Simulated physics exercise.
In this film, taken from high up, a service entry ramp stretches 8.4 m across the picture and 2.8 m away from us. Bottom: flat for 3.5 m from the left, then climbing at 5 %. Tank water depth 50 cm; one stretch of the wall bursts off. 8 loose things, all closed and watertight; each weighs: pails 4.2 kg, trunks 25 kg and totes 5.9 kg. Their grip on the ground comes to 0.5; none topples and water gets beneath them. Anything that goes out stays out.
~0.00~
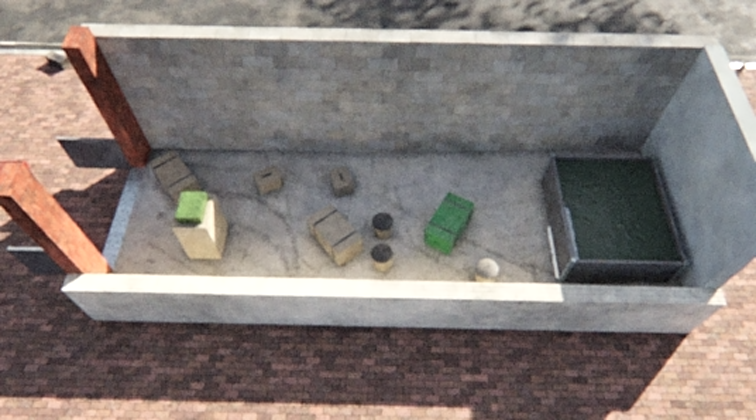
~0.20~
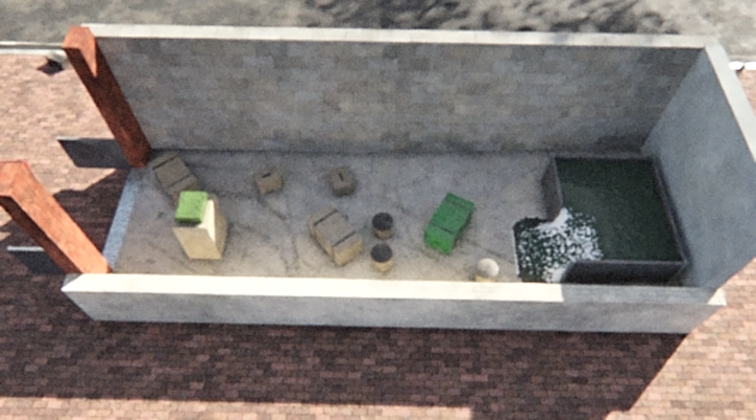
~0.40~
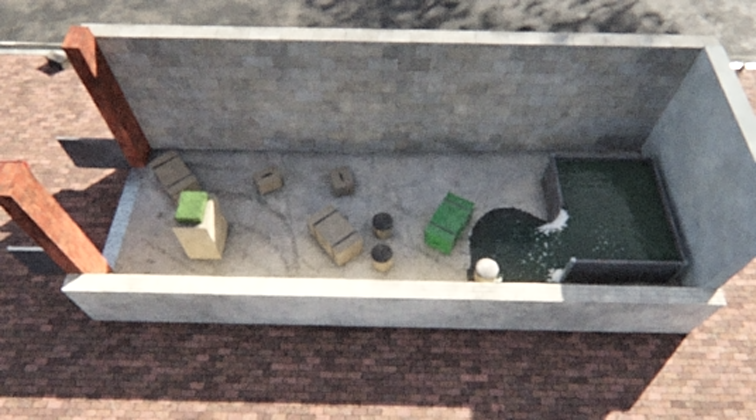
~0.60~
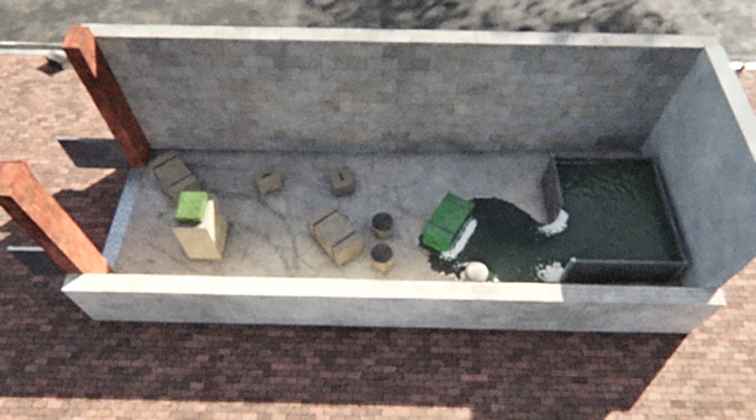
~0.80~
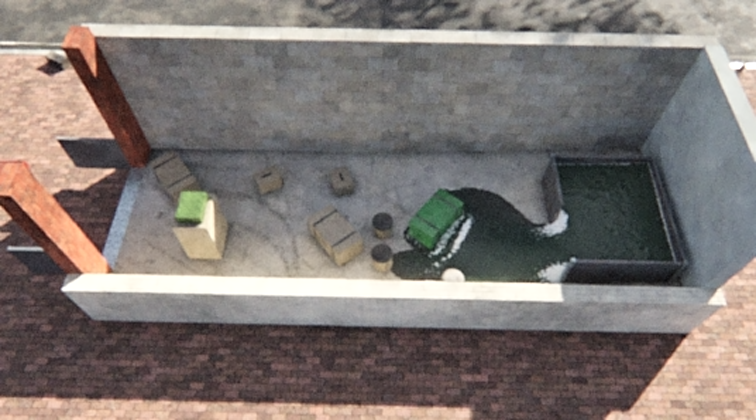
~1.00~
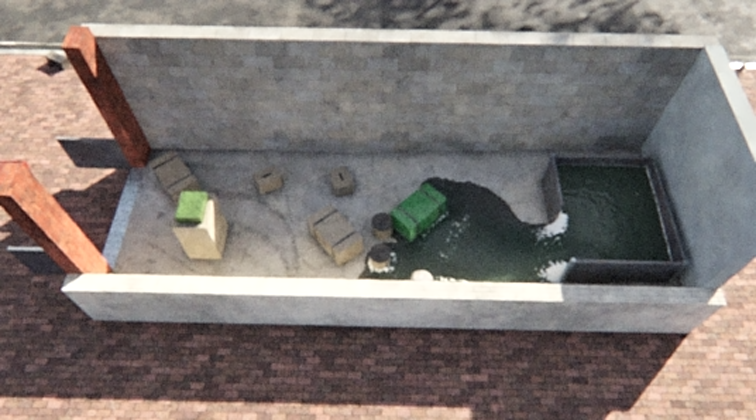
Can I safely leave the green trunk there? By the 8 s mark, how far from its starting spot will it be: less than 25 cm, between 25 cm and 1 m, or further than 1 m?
Further than 1 m.
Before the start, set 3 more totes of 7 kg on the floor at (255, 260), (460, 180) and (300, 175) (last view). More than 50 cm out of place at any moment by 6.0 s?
Beyond, within, beyond.
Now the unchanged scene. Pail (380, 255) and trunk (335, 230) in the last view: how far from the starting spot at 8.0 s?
The first is gone out, the second washed out.
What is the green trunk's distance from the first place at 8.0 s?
About 500 cm.
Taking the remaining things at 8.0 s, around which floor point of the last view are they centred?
They're centred close to (196, 174).
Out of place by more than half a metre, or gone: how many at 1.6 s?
By my reckoning, 4.
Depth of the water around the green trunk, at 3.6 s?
Depth: About 7 cm.
After 1.6 s the green trunk is near (372, 181), 1.4 m from its start, aground; 0 of 8 are out; 2 afloat.
After 3.6 s the green trunk is near (275, 158), 3.0 m from its start, afloat; 1 of 8 are out; 6 afloat.
After 5.6 s the green trunk is near (209, 159), 4.0 m from its start, afloat; 4 of 8 are out; 4 afloat.
After 8.0 s the green trunk is near (148, 175), 4.8 m from its start, aground; 6 of 8 are out; 1 afloat.
